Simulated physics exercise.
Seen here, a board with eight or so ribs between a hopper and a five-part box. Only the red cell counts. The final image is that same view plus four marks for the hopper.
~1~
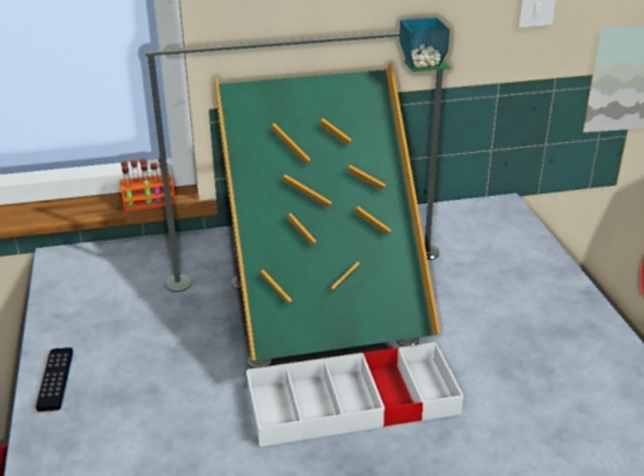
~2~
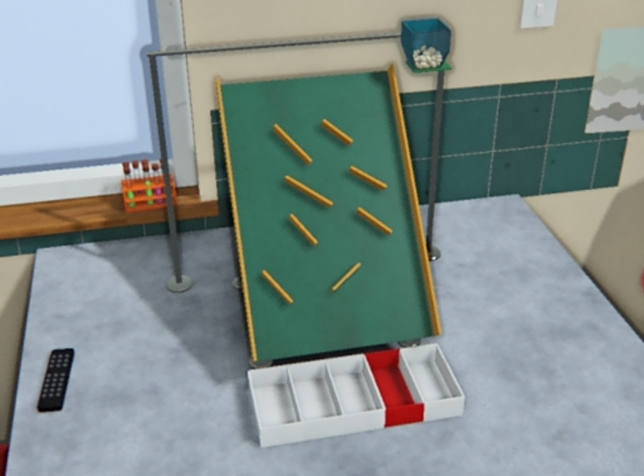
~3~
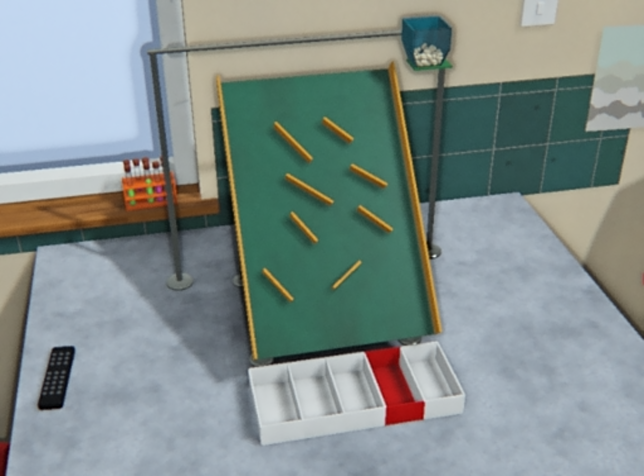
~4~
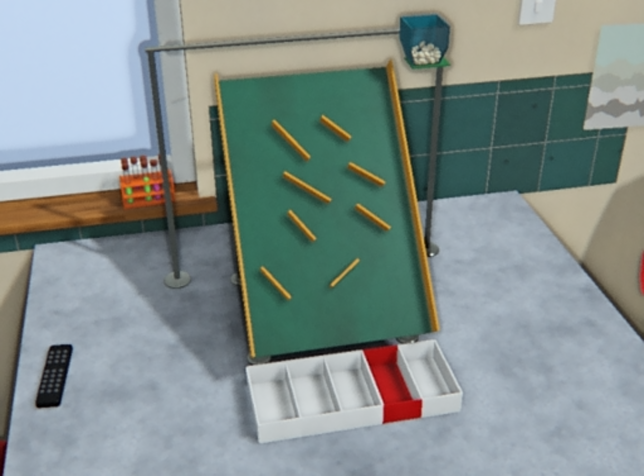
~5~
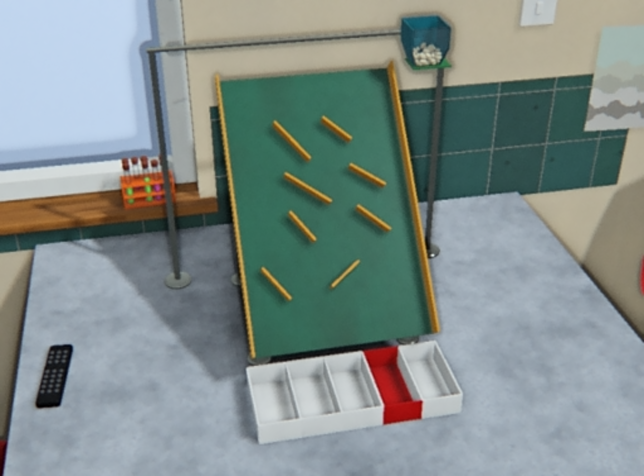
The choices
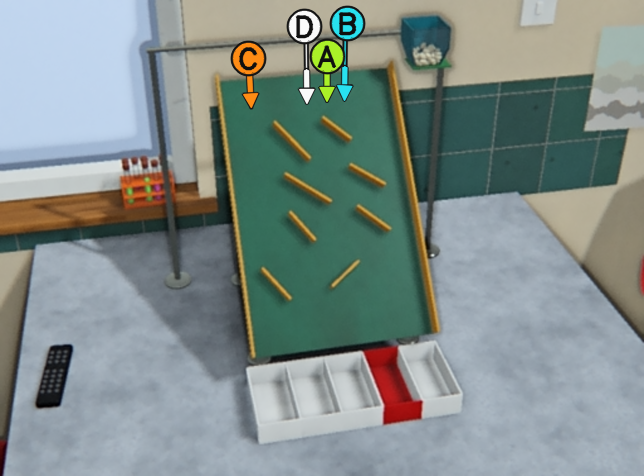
Only the camera moves, shifting very slightly over a grey tabletop seen from above and in front, while everything on it stays still. A sloping green board with eight orange-yellow ribs stands between metal posts, a teal hopper of white beans at upper right and a five-part white box with one red cell below. A black remote lies left, near a rack of tubes by the window.
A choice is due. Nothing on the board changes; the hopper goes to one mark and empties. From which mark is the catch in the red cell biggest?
D.
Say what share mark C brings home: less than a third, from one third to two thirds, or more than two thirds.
Mark C gives less than a third.
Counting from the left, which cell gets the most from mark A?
The fifth from the left.
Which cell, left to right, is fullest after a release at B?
The fifth.
On the marked copy, mark A meets the board at (327, 96); mark B meets the board at (344, 94); mark C meets the board at (251, 102); mark D meets the board at (306, 98).
If A is chosen, a small share in the red cell, the bulk in other cells, a small share outside the box.
If B is chosen, only a few in the red cell, all but a few in other cells, a small share outside the box.
If C is chosen, only a few in the red cell, the bulk in other cells, a small share outside the box.
If D is chosen, close to a third in the red cell, close to two thirds in other cells.
